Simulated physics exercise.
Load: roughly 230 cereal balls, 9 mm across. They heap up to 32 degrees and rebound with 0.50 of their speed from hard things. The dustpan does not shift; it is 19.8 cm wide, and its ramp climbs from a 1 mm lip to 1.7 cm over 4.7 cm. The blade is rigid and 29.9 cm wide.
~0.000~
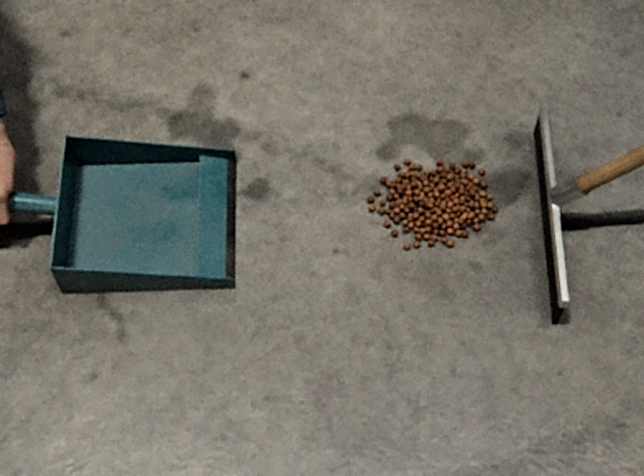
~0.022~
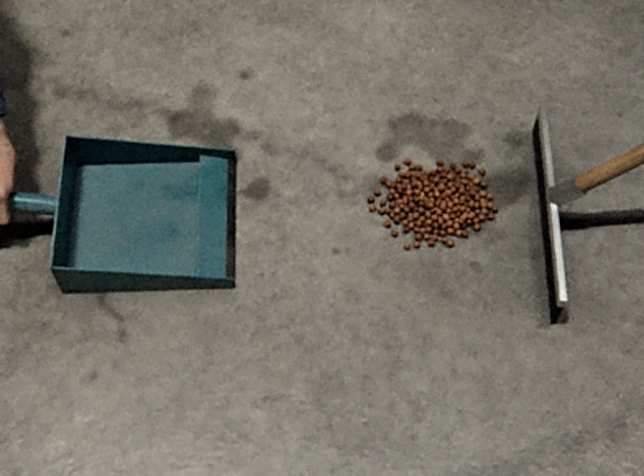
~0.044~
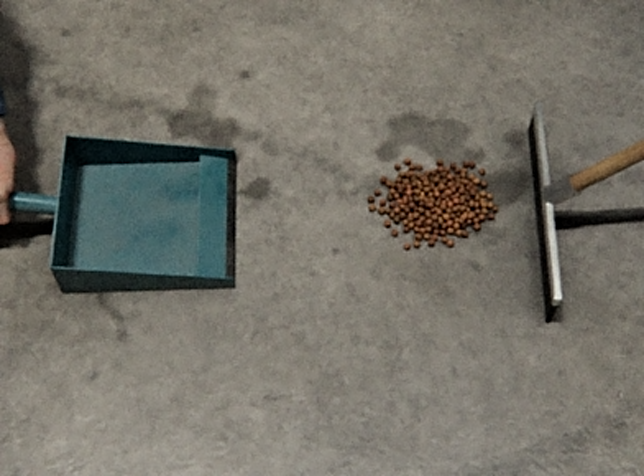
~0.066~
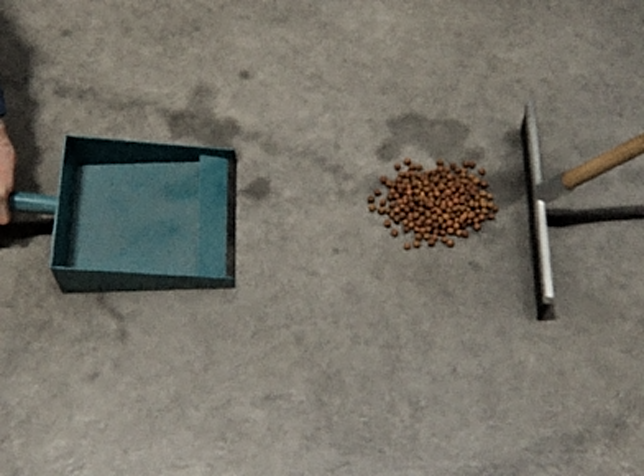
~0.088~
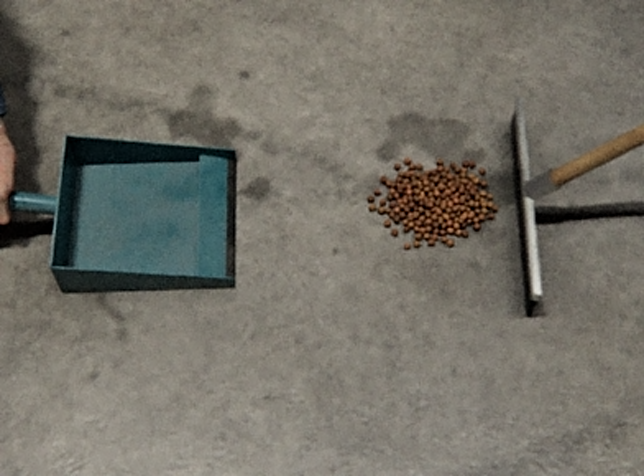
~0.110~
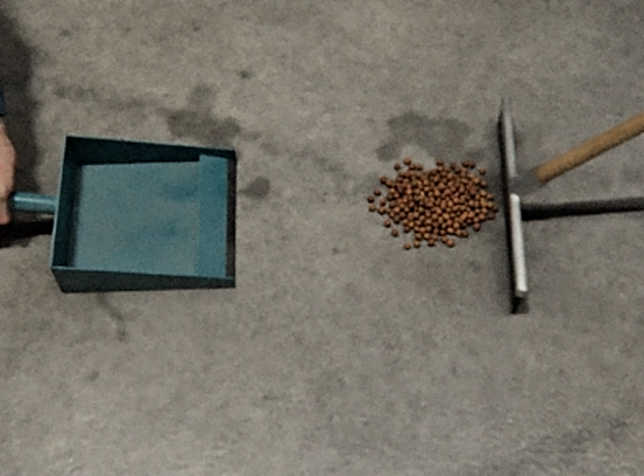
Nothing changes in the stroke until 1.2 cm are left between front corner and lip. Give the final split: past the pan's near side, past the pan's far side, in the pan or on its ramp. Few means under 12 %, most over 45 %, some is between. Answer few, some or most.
Past the pan's near side: Few; past the pan's far side: Some; in the pan or on its ramp: Some.
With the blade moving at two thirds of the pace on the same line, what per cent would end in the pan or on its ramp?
In that case some 35 per cent.
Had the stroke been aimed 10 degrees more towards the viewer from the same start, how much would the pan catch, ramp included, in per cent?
Then about 50 per cent.
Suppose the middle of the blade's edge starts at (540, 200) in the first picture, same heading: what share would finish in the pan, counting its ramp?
About 30 per cent.
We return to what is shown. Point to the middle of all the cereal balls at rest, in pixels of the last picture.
At about (220, 172).
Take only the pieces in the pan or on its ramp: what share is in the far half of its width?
Some 80 per cent.
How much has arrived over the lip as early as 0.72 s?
About 35 per cent by then.
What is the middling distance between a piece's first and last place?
Roughly 32 cm.
After 0.32 s, middle of the blade 19 cm from the lip; 0 % over the lip, far side 15 %, near side 0 %.
Then, at 0.45 s, middle of the blade 8 cm from the lip; 0 % over the lip, far side 30 %, near side 5 %.
After 0.72 s, middle of the blade 2 cm from the lip; 35 % over the lip, far side 40 %, near side 5 %.
At rest (1.2 s), near side 5 %, far side 40 %, pan 35 %, in front of the lip or behind the blade 25 %.
